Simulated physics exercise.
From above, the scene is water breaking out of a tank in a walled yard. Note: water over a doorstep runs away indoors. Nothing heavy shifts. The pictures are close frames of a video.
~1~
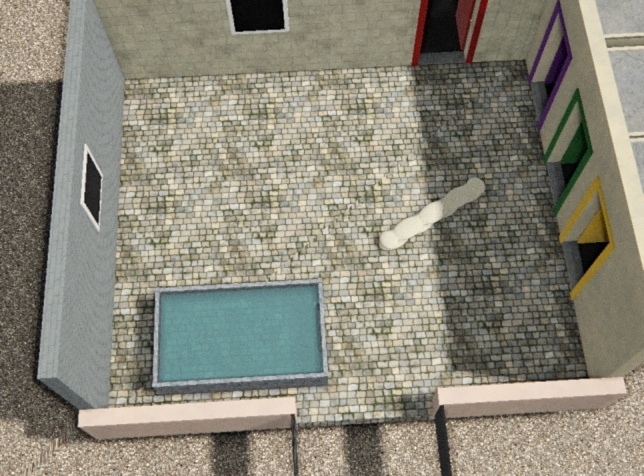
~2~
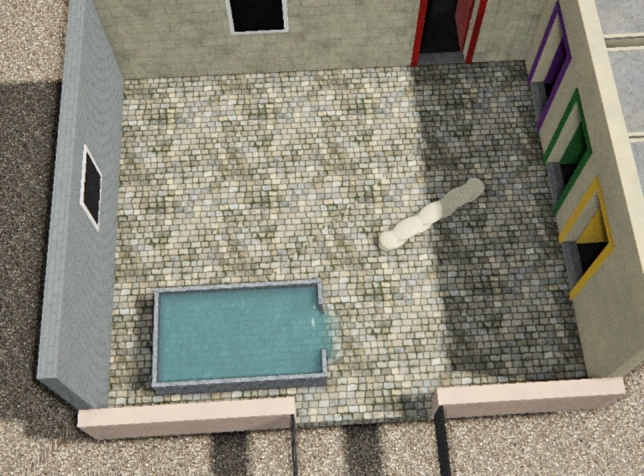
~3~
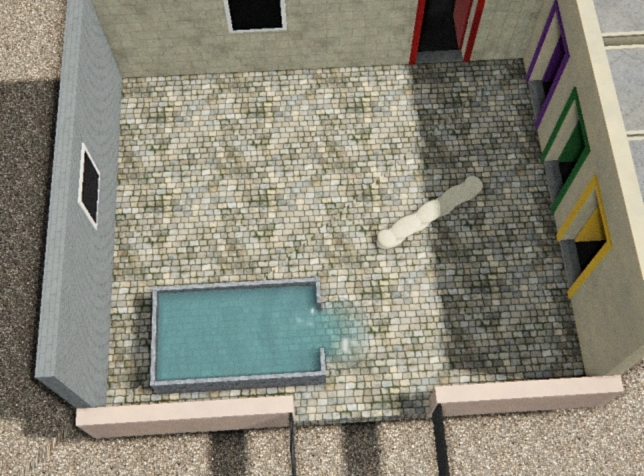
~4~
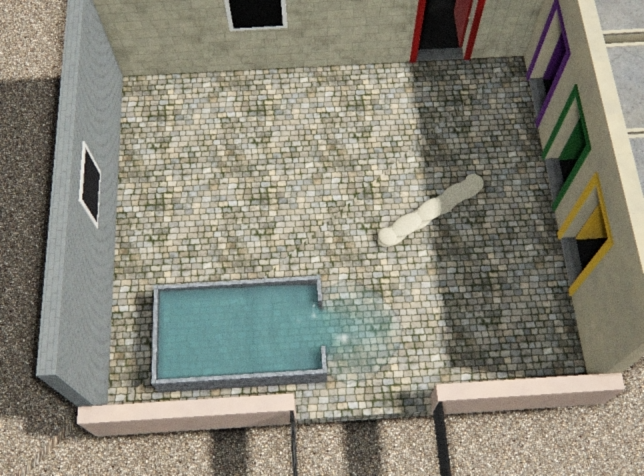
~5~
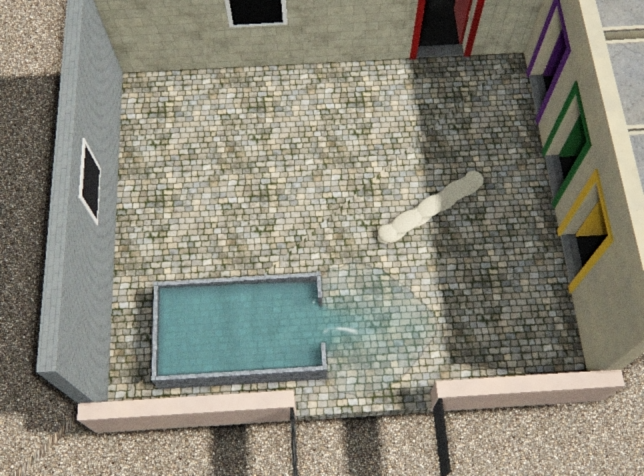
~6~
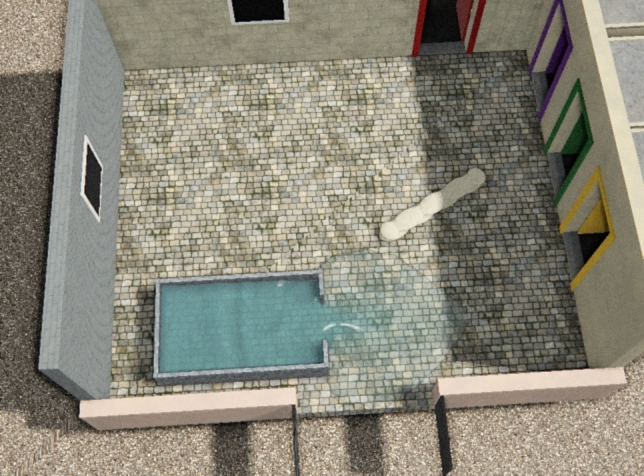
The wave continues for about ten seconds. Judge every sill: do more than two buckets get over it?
Verdict: Purple door - two or fewer get over; red door - more than two get over; yellow door - more than two get over; green door - more than two get over.
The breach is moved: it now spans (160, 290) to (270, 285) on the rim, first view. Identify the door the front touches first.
One in red.
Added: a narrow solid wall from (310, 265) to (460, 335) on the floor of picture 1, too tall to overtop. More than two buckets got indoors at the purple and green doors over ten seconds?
Result - purple door ends up beneath, green door ends up beneath.
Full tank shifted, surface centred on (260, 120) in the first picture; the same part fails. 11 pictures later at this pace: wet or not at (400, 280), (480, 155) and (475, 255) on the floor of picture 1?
Taking the three spots in that order, I'd say spared, then drenched, then spared.
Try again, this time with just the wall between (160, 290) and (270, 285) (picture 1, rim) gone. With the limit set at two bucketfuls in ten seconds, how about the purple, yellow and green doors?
So, taking them in turn: Purple door tops the limit, yellow door doesn't reach it, green door tops the limit.
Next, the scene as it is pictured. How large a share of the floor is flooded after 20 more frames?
My guess is around 30 in a hundred.
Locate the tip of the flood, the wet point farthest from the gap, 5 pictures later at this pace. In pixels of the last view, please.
My estimate: Roughly (557, 294).
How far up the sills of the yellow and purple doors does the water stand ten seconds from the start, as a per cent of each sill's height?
The first comes to about 110 percent, the second to about 100 percent.
A moment on, water covers 20 % of the floor; the purple door not reached, the red door not reached, the yellow door not reached, the green door not reached.
Next, water covers 25 % of the floor; the purple door not reached, the red door not reached, the yellow door under two buckets in, the green door not reached.
Then, water covers 30 % of the floor; the purple door wet at the sill, nothing in, the red door not reached, the yellow door over two buckets in, the green door under two buckets in.
Later, water covers 35 % of the floor; the purple door wet at the sill, nothing in, the red door wet at the sill, nothing in, the yellow door over two buckets in, the green door over two buckets in.
In the end, water covers 50 % of the floor; the purple door under two buckets in, the red door over two buckets in, the yellow door far over two buckets in, the green door over two buckets in.
